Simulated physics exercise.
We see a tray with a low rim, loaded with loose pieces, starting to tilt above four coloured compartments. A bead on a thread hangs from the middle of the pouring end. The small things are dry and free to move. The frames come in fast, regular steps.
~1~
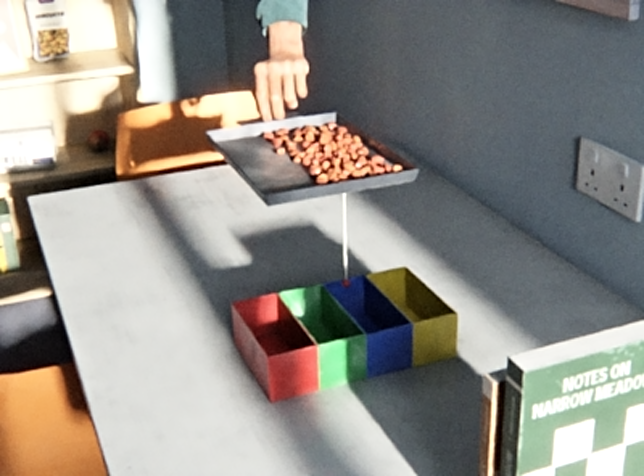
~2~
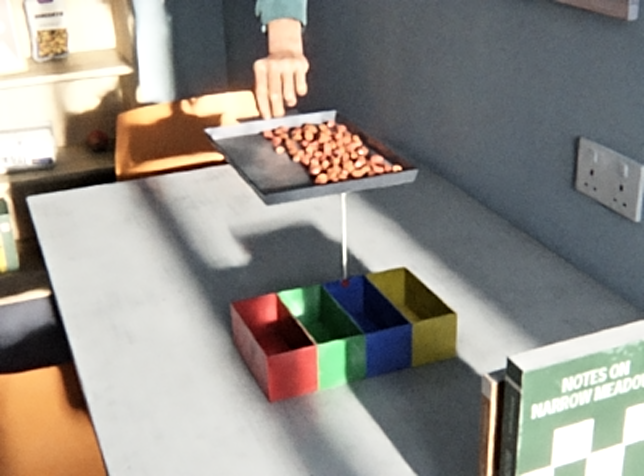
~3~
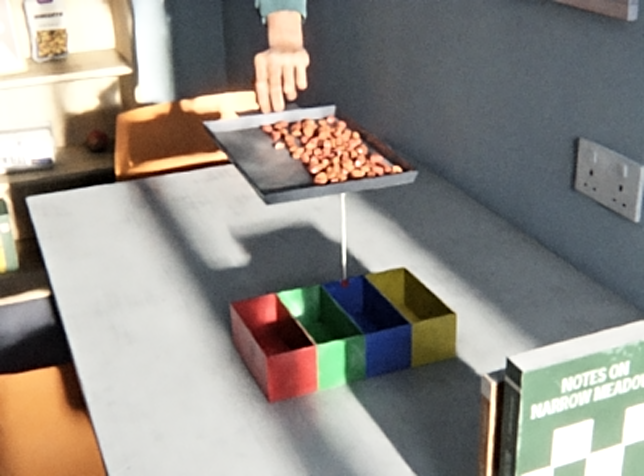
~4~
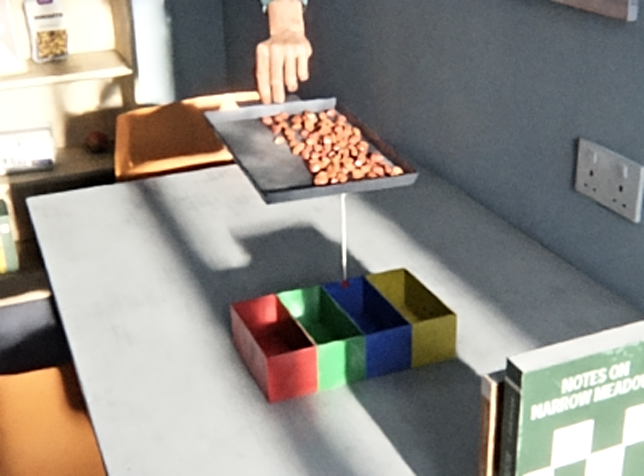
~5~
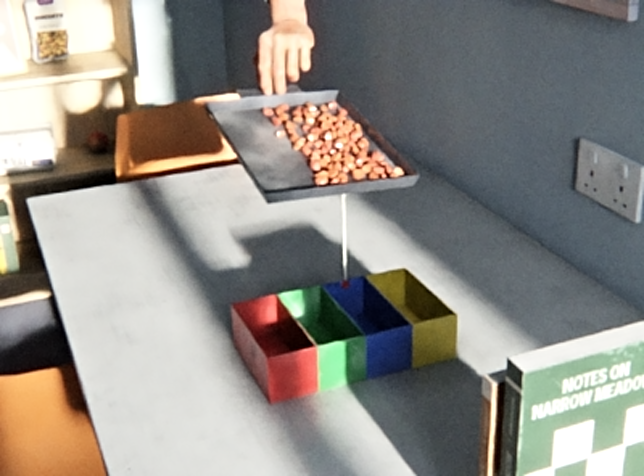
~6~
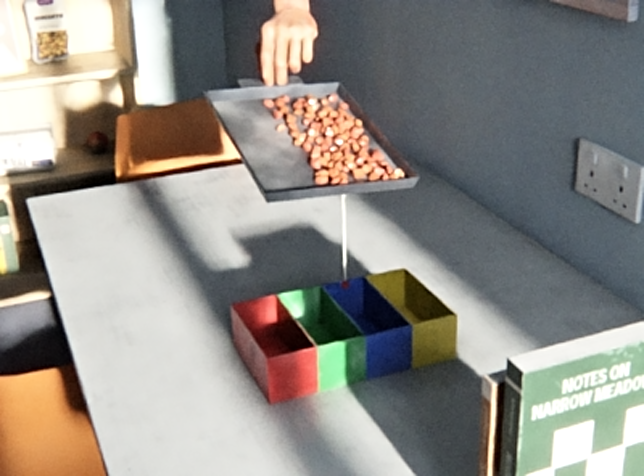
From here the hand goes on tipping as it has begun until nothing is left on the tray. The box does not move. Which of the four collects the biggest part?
It favours the yellow compartment.
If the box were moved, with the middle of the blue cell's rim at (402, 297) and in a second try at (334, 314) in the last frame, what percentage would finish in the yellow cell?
Near 30 % and 30 %.
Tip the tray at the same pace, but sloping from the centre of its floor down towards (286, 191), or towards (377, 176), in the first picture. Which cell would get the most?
In turn: Red; the yellow one.
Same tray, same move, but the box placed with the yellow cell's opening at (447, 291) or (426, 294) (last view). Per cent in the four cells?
Roughly 100 per cent, and 90 per cent.
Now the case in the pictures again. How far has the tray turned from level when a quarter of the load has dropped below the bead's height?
Roughly 80°.
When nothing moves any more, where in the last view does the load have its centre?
Near (416, 336).
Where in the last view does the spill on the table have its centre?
At about (508, 335).
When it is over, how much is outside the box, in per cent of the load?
About 30 per cent.
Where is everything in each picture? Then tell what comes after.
The first frame shows corners of the pouring end (267, 194) and (414, 168), level; middle of the load (338, 155), bits of crushed brick; bead on its thread (346, 283); red cell (294, 369); green cell (342, 358); blue cell (389, 347); yellow cell (435, 336).
The second frame shows corners of the pouring end (267, 193) and (413, 169), level; middle of the load (337, 154).
The third frame shows corners of the pouring end (266, 193) and (413, 170), tipped barely, lowest at the right corner; middle of the load (337, 151).
The fourth frame shows corners of the pouring end (267, 193) and (414, 172), tipped a little, lowest at the right corner; middle of the load (337, 148).
The fifth frame shows corners of the pouring end (268, 192) and (414, 174), tipped a little, lowest at the right corner; middle of the load (338, 145).
The sixth frame shows corners of the pouring end (268, 191) and (415, 176), tipped a little, lowest at the right corner; middle of the load (339, 141); red cell (293, 371); green cell (342, 359); blue cell (389, 348); yellow cell (434, 337).
Just after the last frame, tray tipped steeply; every one on the tray.
A moment on, tray tipped right over; about a tenth on the tray; roughly a third in the yellow cell; roughly a quarter in the blue cell; just a few in the green cell; roughly a third falling or outside the box.
Further on, tray tipped past a quarter turn; roughly half in the yellow cell; roughly a quarter in the blue cell; just a few in the green cell; roughly a quarter falling or outside the box.
When it is over, tray tipped past a quarter turn; roughly half in the yellow cell; roughly a quarter in the blue cell; just a few in the green cell; not one in the red cell; roughly a quarter outside the box.
